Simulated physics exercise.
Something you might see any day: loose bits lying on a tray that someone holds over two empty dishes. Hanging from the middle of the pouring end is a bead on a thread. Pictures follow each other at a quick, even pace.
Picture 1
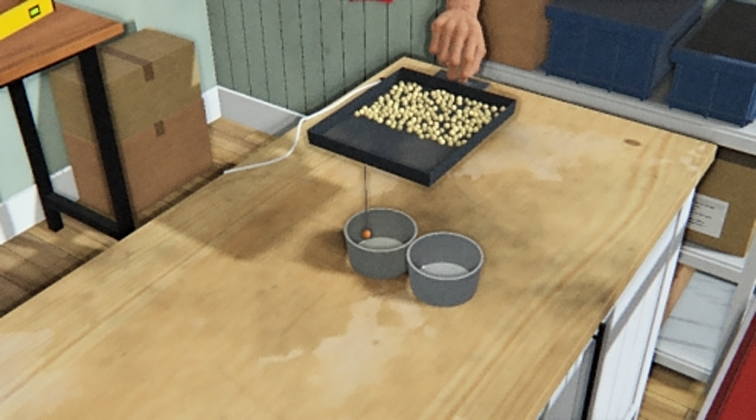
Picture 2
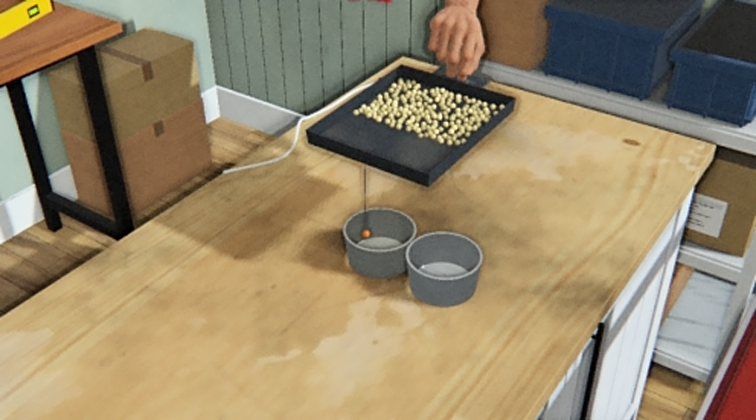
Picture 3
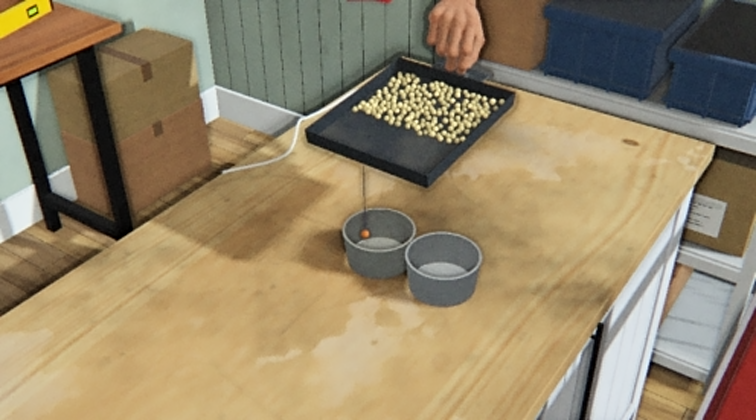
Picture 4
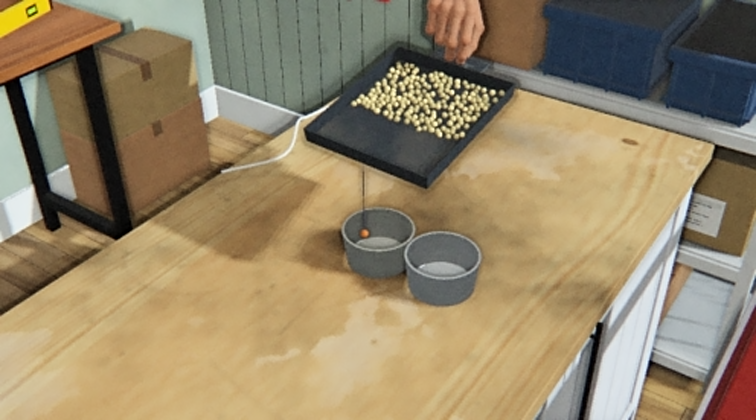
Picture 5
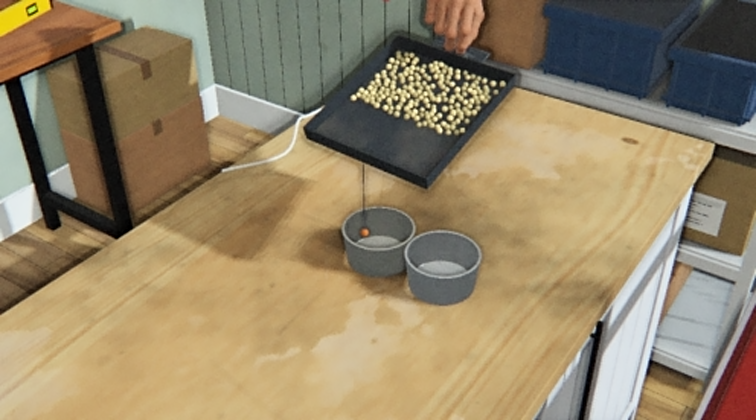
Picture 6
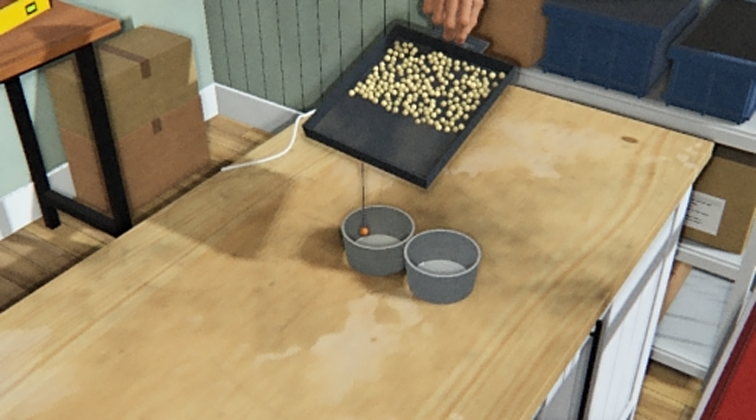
On a wooden workbench, a hand gradually raising the back of a black tray of pale beans above two empty grey dishes.
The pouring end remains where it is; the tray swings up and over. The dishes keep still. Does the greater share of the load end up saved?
Mostly wasted.
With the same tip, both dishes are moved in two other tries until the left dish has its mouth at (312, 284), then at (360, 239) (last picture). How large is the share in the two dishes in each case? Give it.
10 and 70 %.
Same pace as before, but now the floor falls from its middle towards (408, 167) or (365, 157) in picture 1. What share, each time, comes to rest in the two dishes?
60 % and 0 %.
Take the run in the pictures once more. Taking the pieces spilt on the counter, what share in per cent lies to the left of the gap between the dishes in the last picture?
Estimate: Near 80 per cent.
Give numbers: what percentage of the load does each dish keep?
The left dish ends with 0 per cent of the load and the right dish with 20 per cent.
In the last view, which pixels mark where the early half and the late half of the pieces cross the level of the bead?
The opening part goes through (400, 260); what follows goes through (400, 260).
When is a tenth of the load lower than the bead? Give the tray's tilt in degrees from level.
Roughly 75 degrees at that moment.
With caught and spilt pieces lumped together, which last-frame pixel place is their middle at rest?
(388, 315).
Shortly afterwards, tray tipped steeply; all but a few on the tray; only a few outside both; a little in the air.
Next, tray tipped right over; the bulk on the tray; only a few in the right dish; a little outside both; a little in the air.
Some moments later, tray tipped past a quarter turn; near a quarter in the right dish; only a few in the left dish; the bulk outside both.
In the end, tray tipped past a quarter turn; near a quarter in the right dish; only a few in the left dish; the bulk outside both.
